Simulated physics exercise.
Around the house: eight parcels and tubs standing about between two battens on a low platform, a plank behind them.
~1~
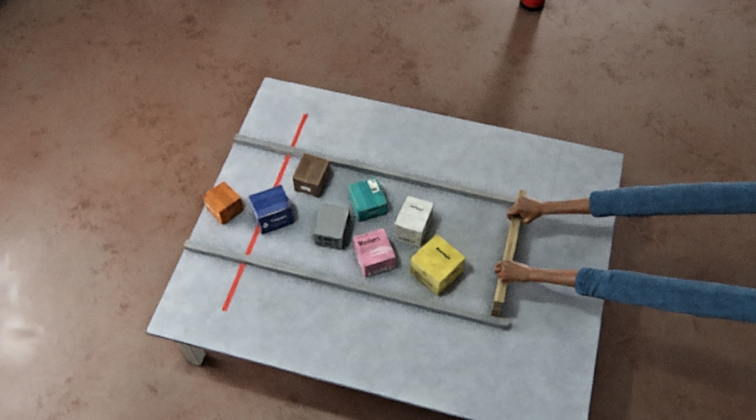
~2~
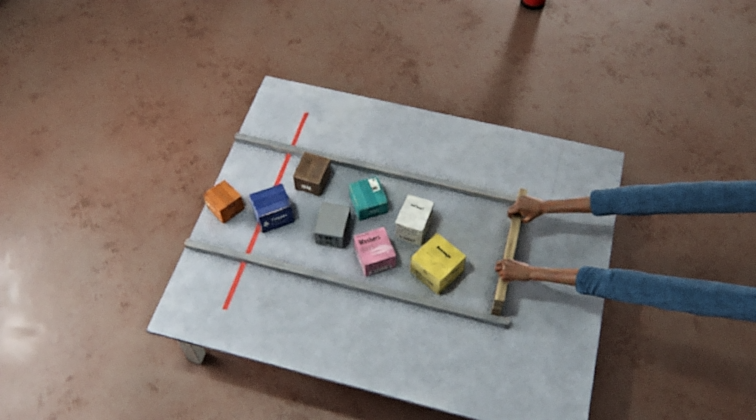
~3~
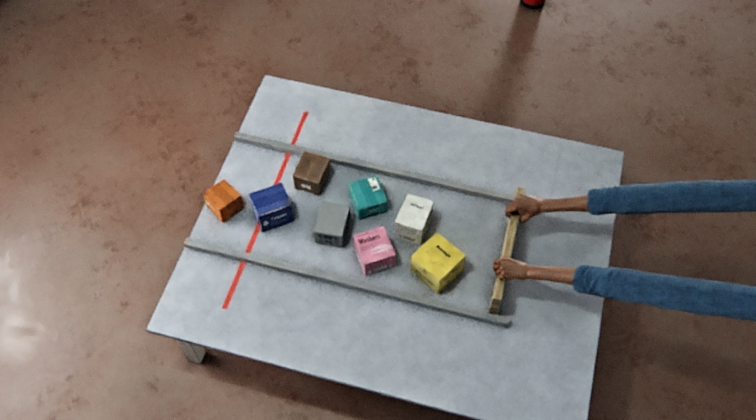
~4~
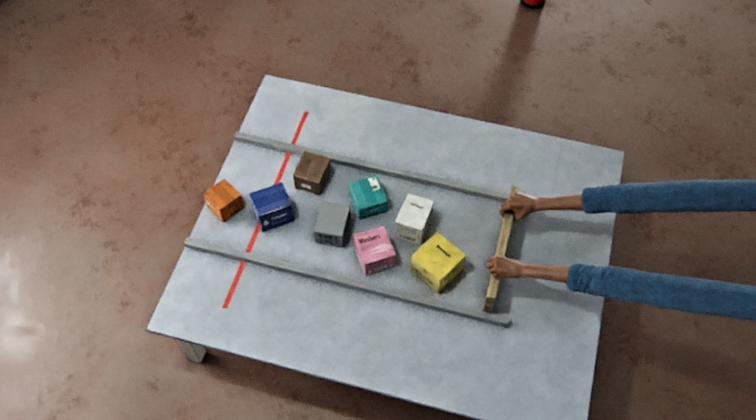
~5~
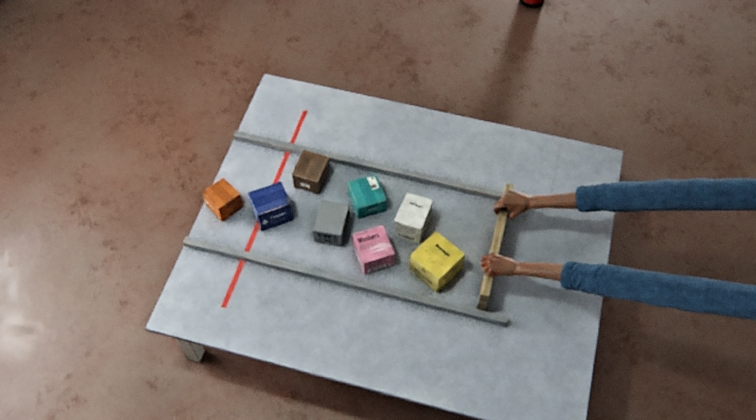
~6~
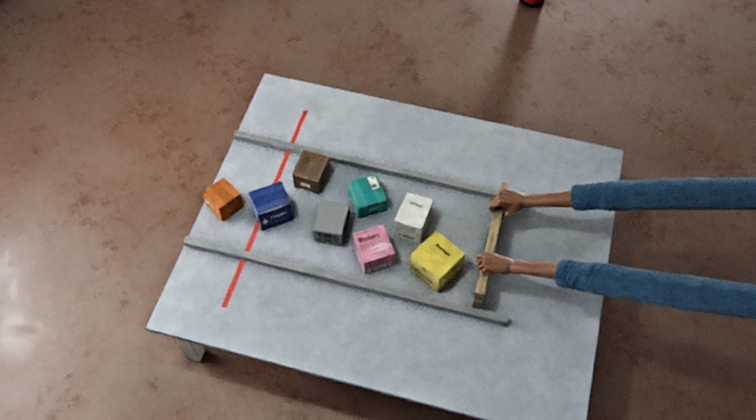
The footage shows eight coloured boxes scattered between two battens on a low platform with a red tape line, while two hands slide a plank slightly left towards them from the right; the boxes stay practically still.
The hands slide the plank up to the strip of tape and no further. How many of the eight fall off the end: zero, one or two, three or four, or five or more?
Outcome: The number that fall off is three or four.
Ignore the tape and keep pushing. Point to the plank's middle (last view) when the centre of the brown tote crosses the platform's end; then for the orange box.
About (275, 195), and (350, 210) for the other.
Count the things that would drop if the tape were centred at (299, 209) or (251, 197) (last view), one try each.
Try by try, 2 and 5.
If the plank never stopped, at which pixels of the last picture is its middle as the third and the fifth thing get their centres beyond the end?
About (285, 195), then (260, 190).
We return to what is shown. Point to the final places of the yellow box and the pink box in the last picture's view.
About (236, 221), and the other about (208, 205).
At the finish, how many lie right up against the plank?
The number is 2.
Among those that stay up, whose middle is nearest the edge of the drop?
It is the pink box.
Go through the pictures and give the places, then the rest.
Orange box (224, 203); blue box (272, 210); brown tote (312, 176); plank (509, 252); tape (268, 205), in the first frame.
Blue box (272, 208); pink box (375, 252), in the second frame.
Brown tote (312, 174); yellow box (437, 263), in the third frame.
Orange box (224, 201); turquoise parcel (368, 197), in the fourth frame.
Blue box (271, 206); plank (496, 246), in the fifth frame.
Orange box (223, 199); blue box (271, 206); brown tote (312, 172); plank (491, 245); tape (268, 201), in the sixth frame.
A little later, none off yet; orange box at rest near (223, 199); blue box at rest near (271, 206); brown tote at rest near (312, 172).
Next, none off yet; orange box shifted a little near (210, 194); blue box shifted about its own width near (243, 201); brown tote shifted a little near (307, 170).
Later still, one off so far; orange box fallen near (156, 213); blue box shifted well along near (196, 191); brown tote shifted well along near (258, 155).
When it is over, the number that fall off is three or four; down, grey crate, brown tote, blue box and orange box.
